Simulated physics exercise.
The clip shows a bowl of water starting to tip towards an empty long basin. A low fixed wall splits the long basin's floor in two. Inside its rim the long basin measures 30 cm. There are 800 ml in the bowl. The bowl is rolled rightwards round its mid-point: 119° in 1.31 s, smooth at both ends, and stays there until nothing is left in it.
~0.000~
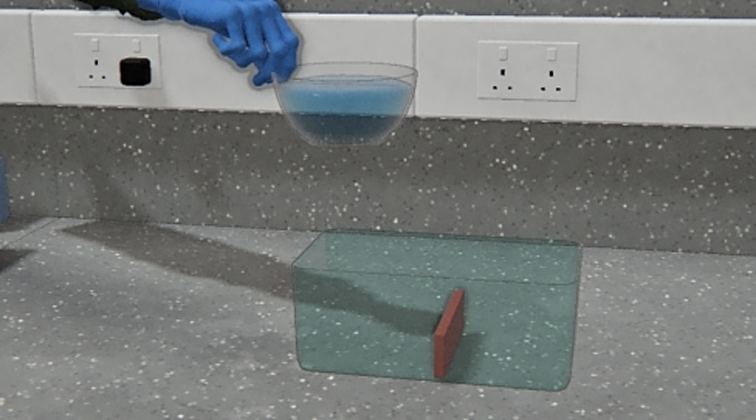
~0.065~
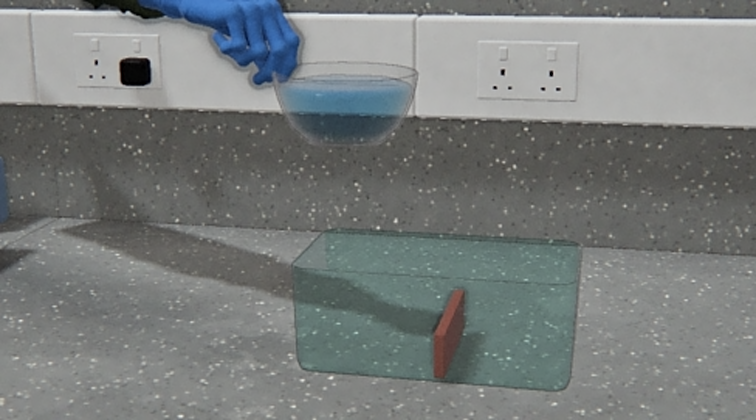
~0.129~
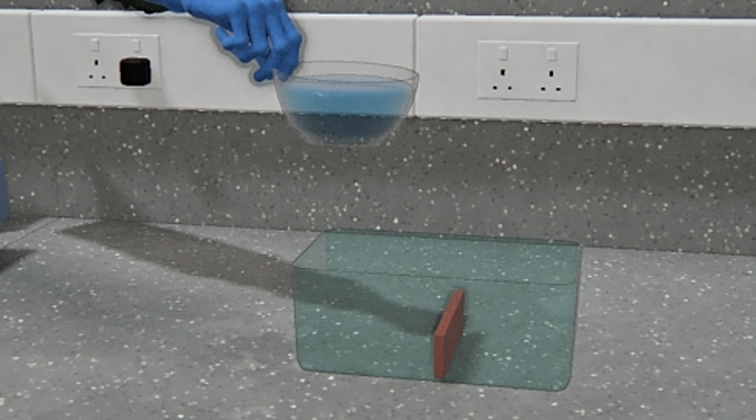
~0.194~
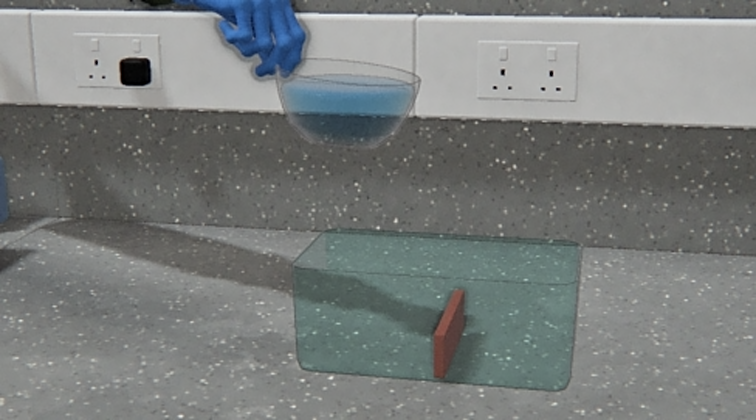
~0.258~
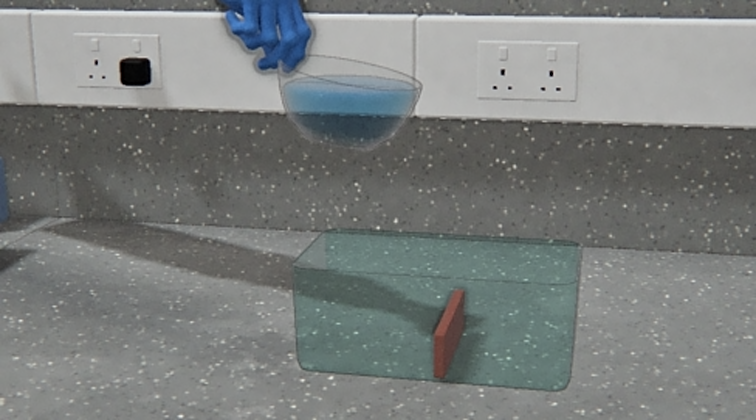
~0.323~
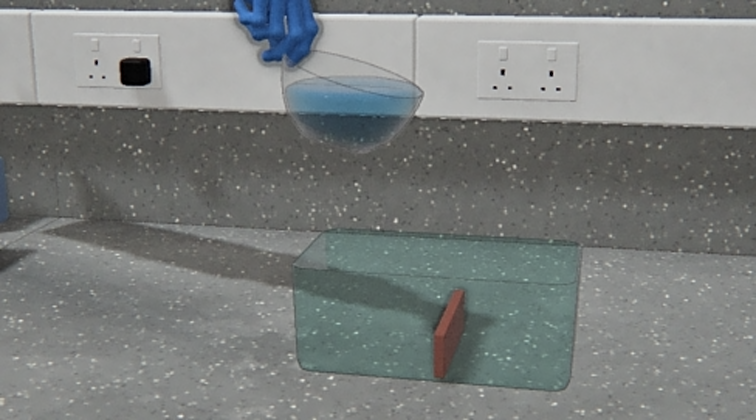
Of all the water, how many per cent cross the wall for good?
The far part has some 77 per cent.
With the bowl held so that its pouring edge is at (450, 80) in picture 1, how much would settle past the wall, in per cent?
In that case some 90 per cent.
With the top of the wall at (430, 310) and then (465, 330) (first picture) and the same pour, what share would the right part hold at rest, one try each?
First 85, then 55 per cent.
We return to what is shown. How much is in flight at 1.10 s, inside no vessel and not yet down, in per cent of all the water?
Near 2 in a hundred.
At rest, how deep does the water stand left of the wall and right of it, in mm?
Left about 8 mm, right about 30 mm.
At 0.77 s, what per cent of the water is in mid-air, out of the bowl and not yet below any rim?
Some 38 per cent.
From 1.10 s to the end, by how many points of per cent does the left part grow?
Some 1 per cent.
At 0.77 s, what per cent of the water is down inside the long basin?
Near 32 in a hundred.
Then, 0.77 s in, the tilt is 76° and 30 per cent is still to pour, 2 is left of the wall and 30 right of it.
Then, 1.10 s in, the tilt is 111° and 0 per cent is still to pour, 20 is left of the wall and 77 right of it.
Then, 1.44 s in, the tilt is 119° and 0 per cent is still to pour, 22 is left of the wall and 77 right of it.
Then, 1.81 s in, the tilt is 119° and 0 per cent is still to pour, 22 is left of the wall and 77 right of it.
Finally, 22 per cent lies left of the wall, 77 right of it and 1 outside.
